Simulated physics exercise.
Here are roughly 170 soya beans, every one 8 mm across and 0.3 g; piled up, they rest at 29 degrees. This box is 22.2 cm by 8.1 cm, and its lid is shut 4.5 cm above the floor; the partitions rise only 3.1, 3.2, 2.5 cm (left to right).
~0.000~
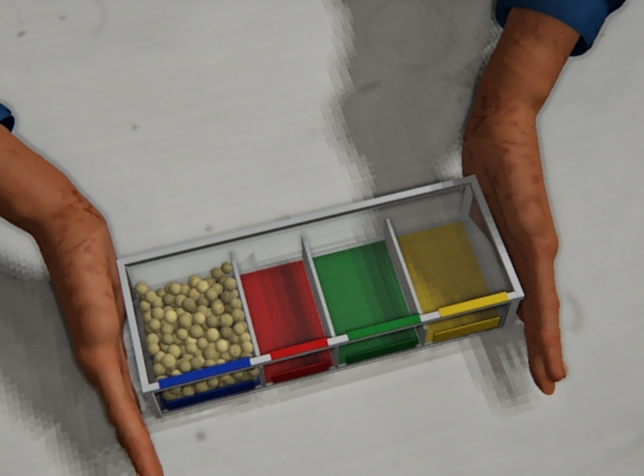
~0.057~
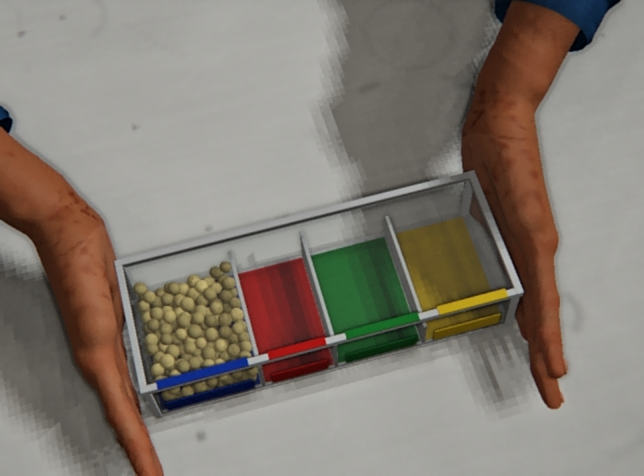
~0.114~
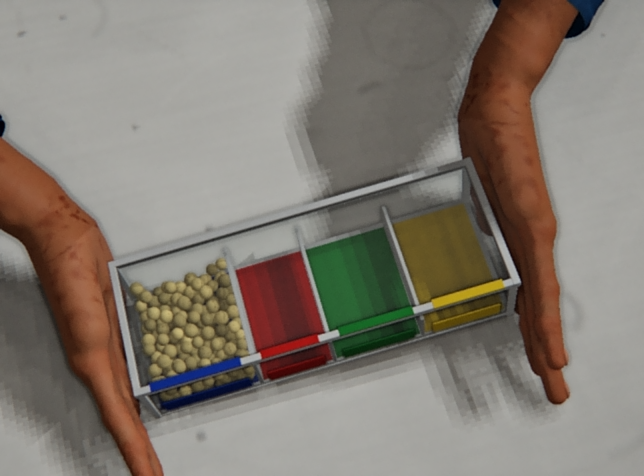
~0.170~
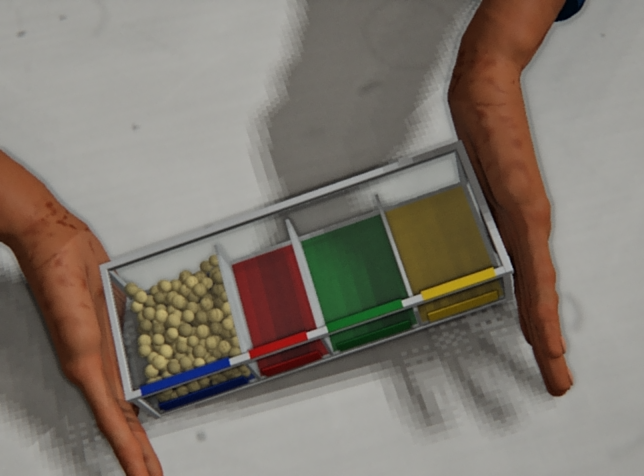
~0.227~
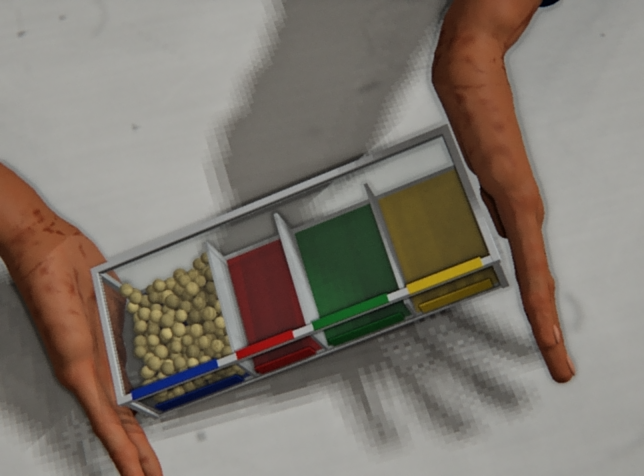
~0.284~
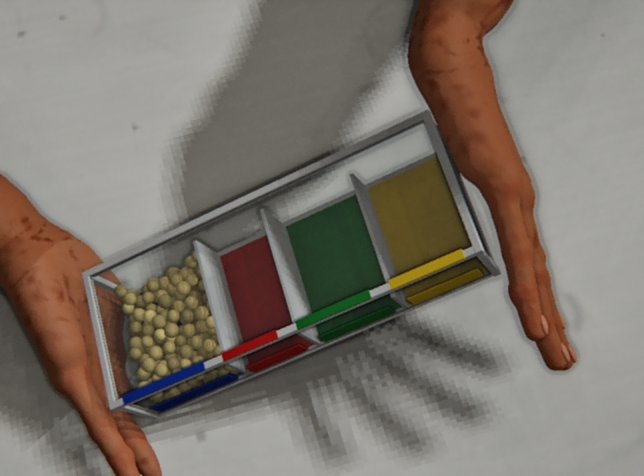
Two hands tilting a clear lidded box with four coloured compartments, its right side rising while pale beans stay in the blue section.
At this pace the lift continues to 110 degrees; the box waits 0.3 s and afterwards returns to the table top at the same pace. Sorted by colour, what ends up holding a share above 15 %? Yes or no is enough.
Red, no; blue, yes; green, no; yellow, no.
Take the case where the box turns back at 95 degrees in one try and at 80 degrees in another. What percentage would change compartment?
Close to 0 in a hundred first, and 0 in a hundred second.
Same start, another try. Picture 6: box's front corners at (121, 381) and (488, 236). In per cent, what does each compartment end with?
Each compartment ends like this: Red 0 per cent, blue 100 per cent, green 0 per cent, yellow 0 per cent.
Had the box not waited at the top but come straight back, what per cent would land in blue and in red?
In that case blue keeps 100% and red keeps 0%.
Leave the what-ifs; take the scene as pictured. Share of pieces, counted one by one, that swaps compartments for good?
0 %.
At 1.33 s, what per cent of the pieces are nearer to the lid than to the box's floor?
About 50 per cent.
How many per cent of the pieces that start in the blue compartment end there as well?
Roughly 100 per cent.
After 1.33 s, tilt 110 degrees; blue 100 %.
Then, at 2.02 s, tilt 55 degrees; blue 100 %.
After 2.75 s, tilt 0 degrees; blue 100 %.
By 3.1 s all is still; red 0 %, blue 100 %, green 0 %, yellow 0 %.
